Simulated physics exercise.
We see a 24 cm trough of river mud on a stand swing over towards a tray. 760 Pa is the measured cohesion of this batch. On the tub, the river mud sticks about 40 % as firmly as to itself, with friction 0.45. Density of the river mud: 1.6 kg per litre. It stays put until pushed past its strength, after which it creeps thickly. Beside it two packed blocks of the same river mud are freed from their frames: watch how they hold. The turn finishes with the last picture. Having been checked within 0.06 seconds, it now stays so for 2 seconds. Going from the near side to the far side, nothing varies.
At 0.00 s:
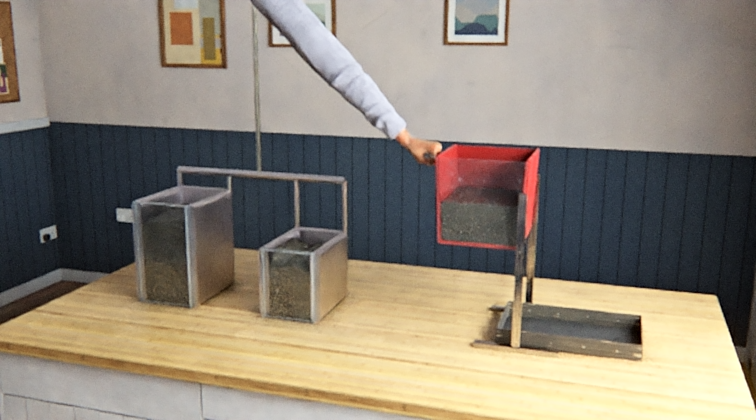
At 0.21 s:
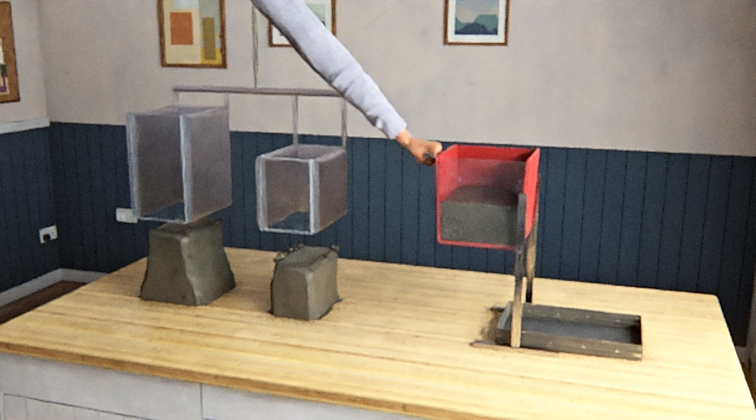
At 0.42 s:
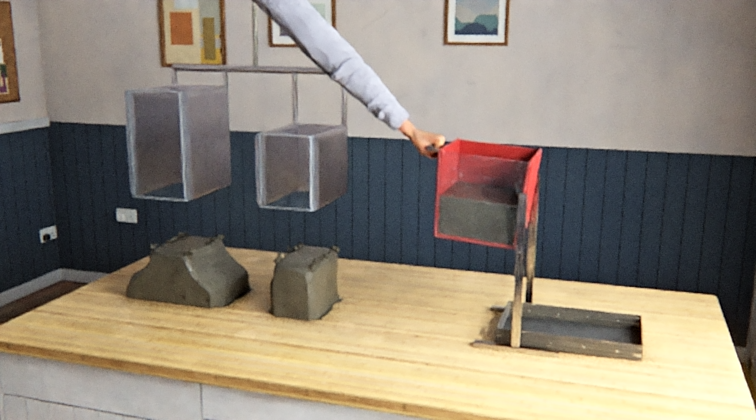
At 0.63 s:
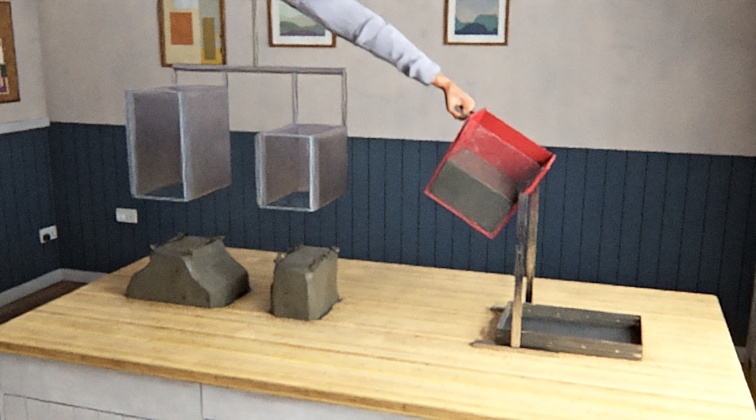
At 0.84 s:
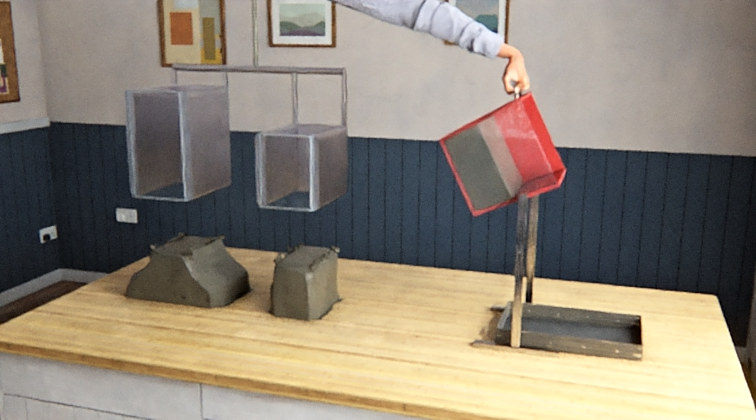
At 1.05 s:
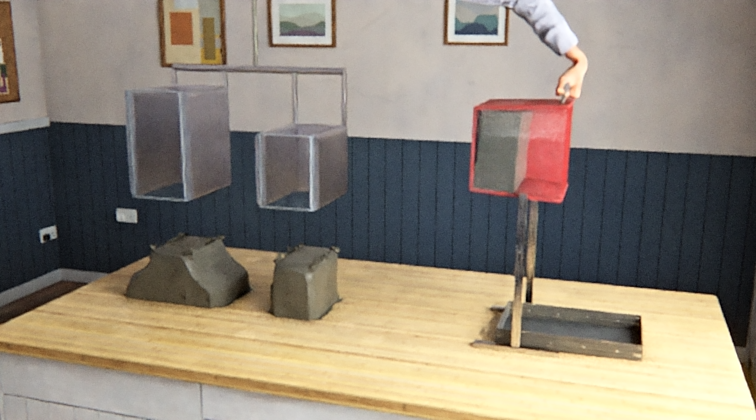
At the start, a hand grips a red tub of grey-brown mud on a stand, beside two mud-filled clear boxes. The boxes lift away, and the larger left block slumps while the smaller keeps its shape. Then the hand swings the tub up and over to the right onto its side, mud still inside.
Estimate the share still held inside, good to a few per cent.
I would say about 98 percent.
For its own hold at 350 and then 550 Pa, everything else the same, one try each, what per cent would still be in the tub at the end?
The two runs give near 60 % and near 70 % respectively.
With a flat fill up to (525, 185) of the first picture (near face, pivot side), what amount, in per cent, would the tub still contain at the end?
Around 55 per cent.
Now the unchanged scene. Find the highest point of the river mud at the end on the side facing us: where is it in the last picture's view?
Somewhere near (545, 151) in the last view.
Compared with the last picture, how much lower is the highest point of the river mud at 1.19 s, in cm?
Around 3 cm below its level in the last picture.
After 1.19 s, the tub is at 91 degrees and holds 100 %.
After 1.36 s, the tub is at 91 degrees and holds 100 %.
After 1.53 s, the tub is at 91 degrees and holds 98 %.
After 1.70 s, the tub is at 91 degrees and holds 98 %.
After 3.05 s, the tub is at 91 degrees and holds 98 %.
